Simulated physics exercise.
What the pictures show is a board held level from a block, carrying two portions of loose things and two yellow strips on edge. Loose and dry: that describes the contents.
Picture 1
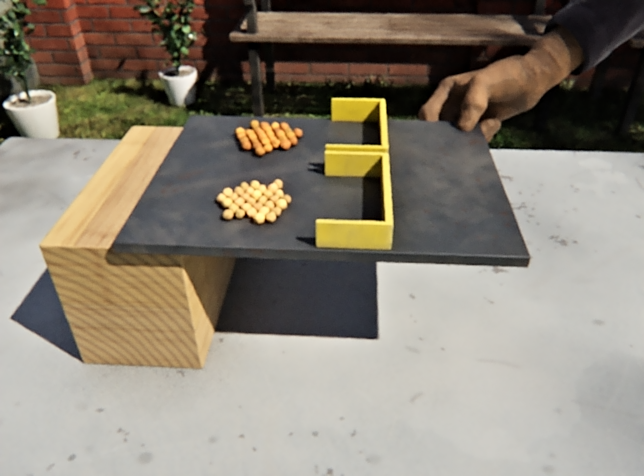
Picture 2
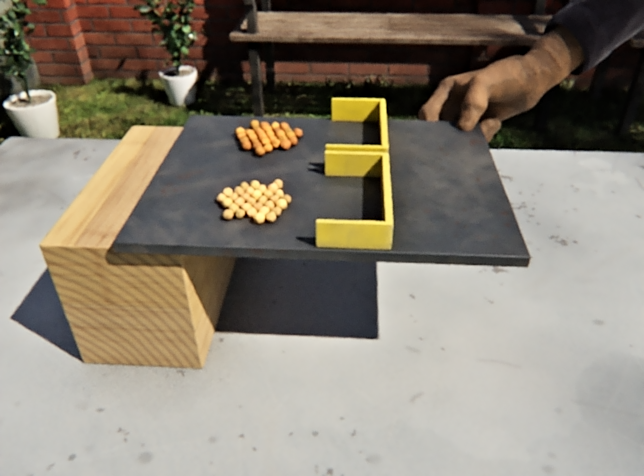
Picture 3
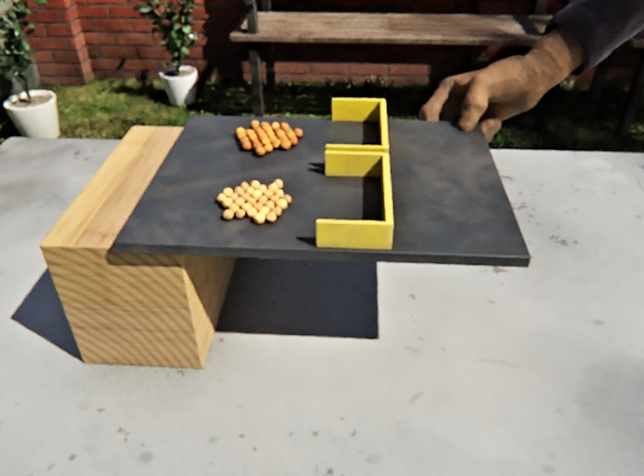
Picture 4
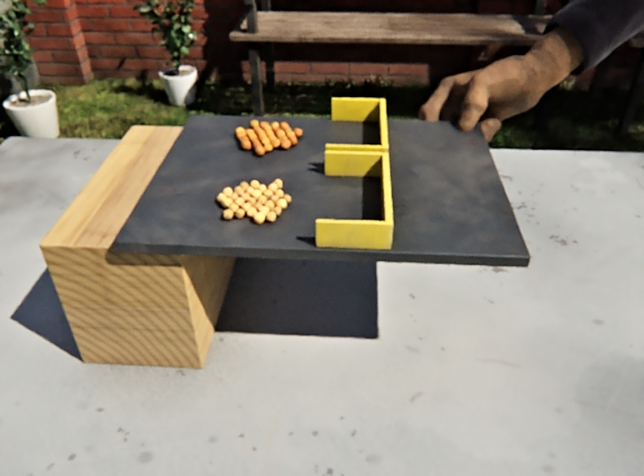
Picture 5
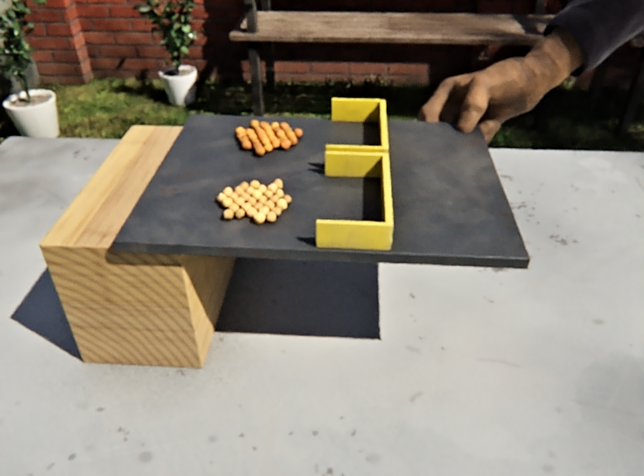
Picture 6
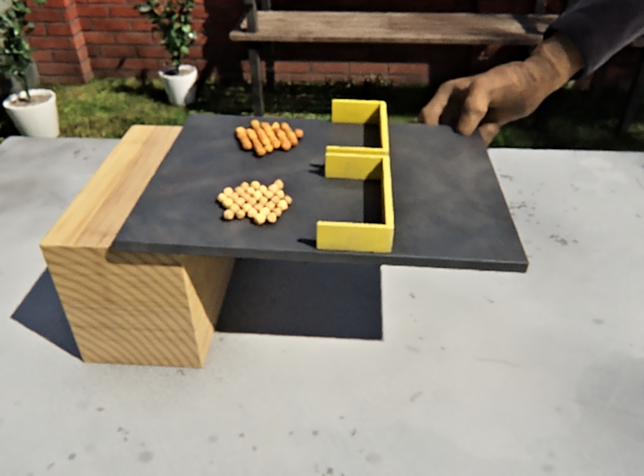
A gloved hand at the upper right holds a dark grey board almost still, its right end dipping very slightly at the last. The board rests on a tall wooden block at left, on a pale outdoor table seen from slightly above, before a bench and brick wall. Tan pieces lie near and orange-brown pieces far, both motionless left of two yellow bracket-shaped strips, and the view stays fixed.
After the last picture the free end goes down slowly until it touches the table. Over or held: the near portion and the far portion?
Outcome: The near portion is retained; the far portion is retained.
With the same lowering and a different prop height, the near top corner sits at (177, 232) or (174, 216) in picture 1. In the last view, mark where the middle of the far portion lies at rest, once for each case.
First near (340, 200), then near (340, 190).
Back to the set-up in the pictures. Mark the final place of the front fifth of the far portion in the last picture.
About (357, 205) in the last picture.
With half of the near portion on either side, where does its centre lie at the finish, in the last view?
Near (349, 278).
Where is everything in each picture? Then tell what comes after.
Held end of the board near (515, 255), level; block near (164, 237), tall, over half the board's length; near portion near (251, 202), some dried chickpeas; far portion near (262, 138), some roasted chickpeas; near bar near (386, 197), taller than the pieces; far bar near (383, 133), taller than the pieces, in the first frame.
Held end of the board near (516, 255), level; far portion near (262, 138), in the second frame.
Held end of the board near (516, 255), level; near portion near (251, 202), in the third frame.
Held end of the board near (515, 255), level; far portion near (262, 138), in the fourth frame.
Held end of the board near (515, 257), level; near portion near (251, 202), in the fifth frame.
Held end of the board near (514, 261), down by 1°; block near (164, 236); near portion near (252, 202), not moving; far portion near (270, 135), not moving; near bar near (386, 200); far bar near (383, 136), in the sixth frame.
Then, 0.46 s on from there, board sloping at 10°; near portion where it was; far portion where it was.
Then, 1.04 s on from there, board sloping at 21°; near portion has reached its bar; far portion has reached its bar.
Then, 1.66 s on from there, board sloping at 31°; near portion has reached its bar; far portion has reached its bar.
In the end, board resting at 32°; near portion gathered behind its bar; far portion gathered behind its bar.
